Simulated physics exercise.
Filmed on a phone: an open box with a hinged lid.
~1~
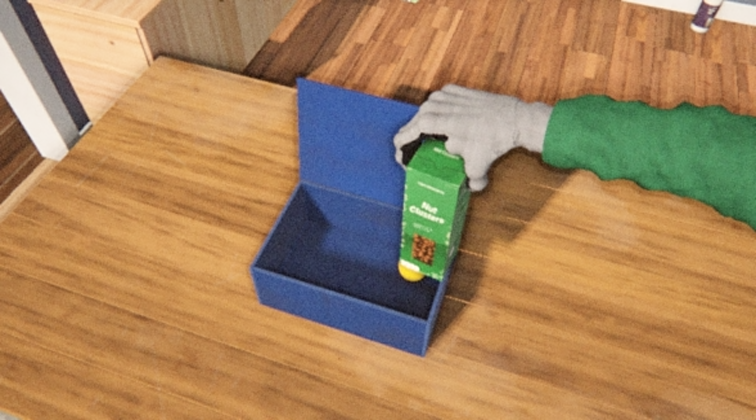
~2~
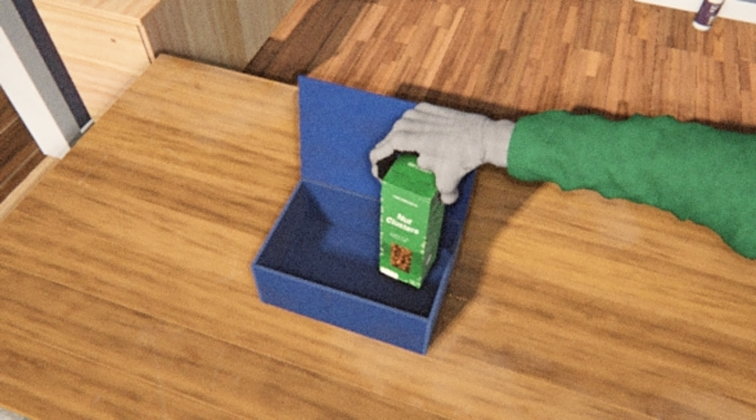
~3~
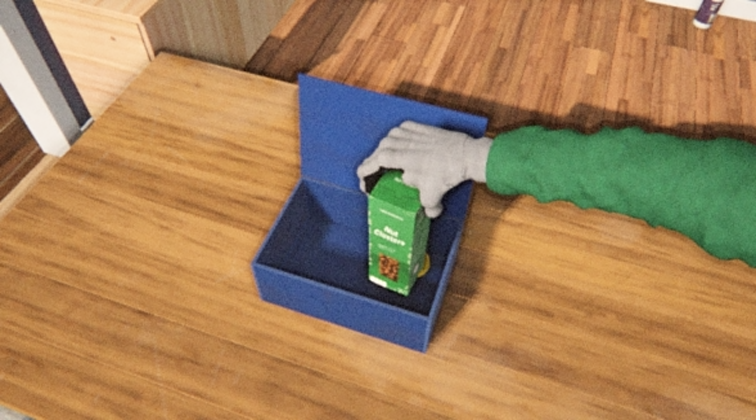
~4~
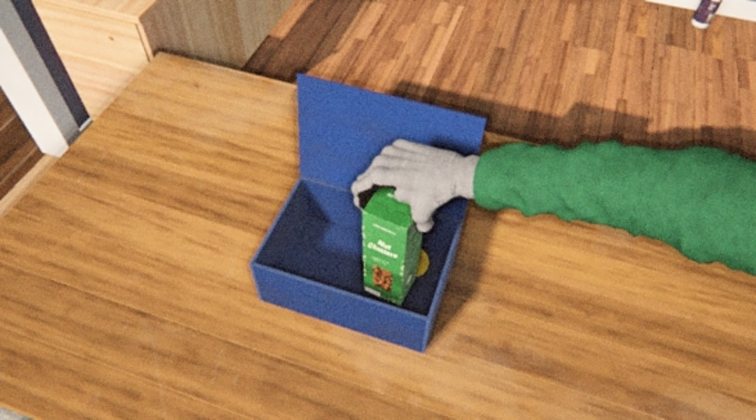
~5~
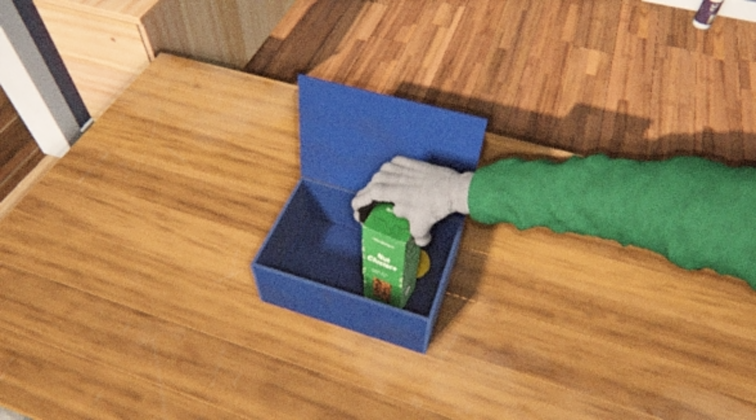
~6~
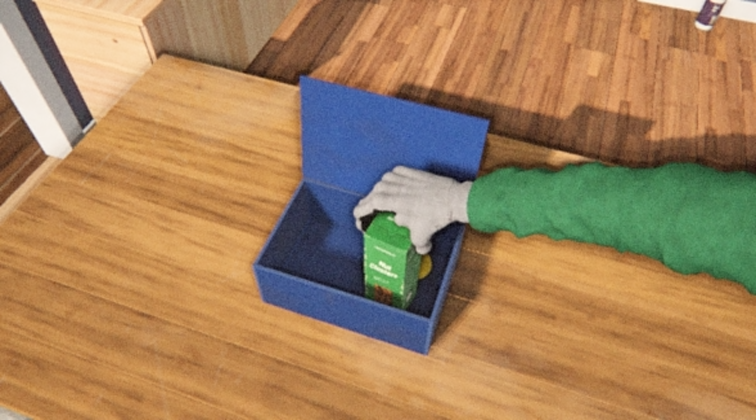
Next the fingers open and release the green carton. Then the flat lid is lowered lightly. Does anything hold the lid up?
It stays ajar.
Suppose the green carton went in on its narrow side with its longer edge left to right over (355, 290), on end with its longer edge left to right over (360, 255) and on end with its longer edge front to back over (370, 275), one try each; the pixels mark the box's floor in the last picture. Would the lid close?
In the first case it shuts flat; in the second case it will not close; in the third case it will not close.
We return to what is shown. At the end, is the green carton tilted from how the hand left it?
The green carton keeps its pose.
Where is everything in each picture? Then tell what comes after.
Still above its spot; green carton (435, 213), in the first picture.
Still above its spot; green carton (412, 223), in the second picture.
Still above its spot; green carton (399, 235), in the third picture.
Still above its spot; green carton (392, 247), in the fourth picture.
Still above its spot; green carton (391, 259), in the fifth picture.
Put in, still held; green carton (393, 267), in the sixth picture.
Then, 1.10 s past the last view, lid starting down.
Then, 1.40 s past the last view, lid 76° above the rim.
Then, 1.60 s past the last view, lid 58° above the rim.
Finally, lid 50° above the rim; both still in place. Final places as the last picture's camera would see them, green carton near (393, 267).
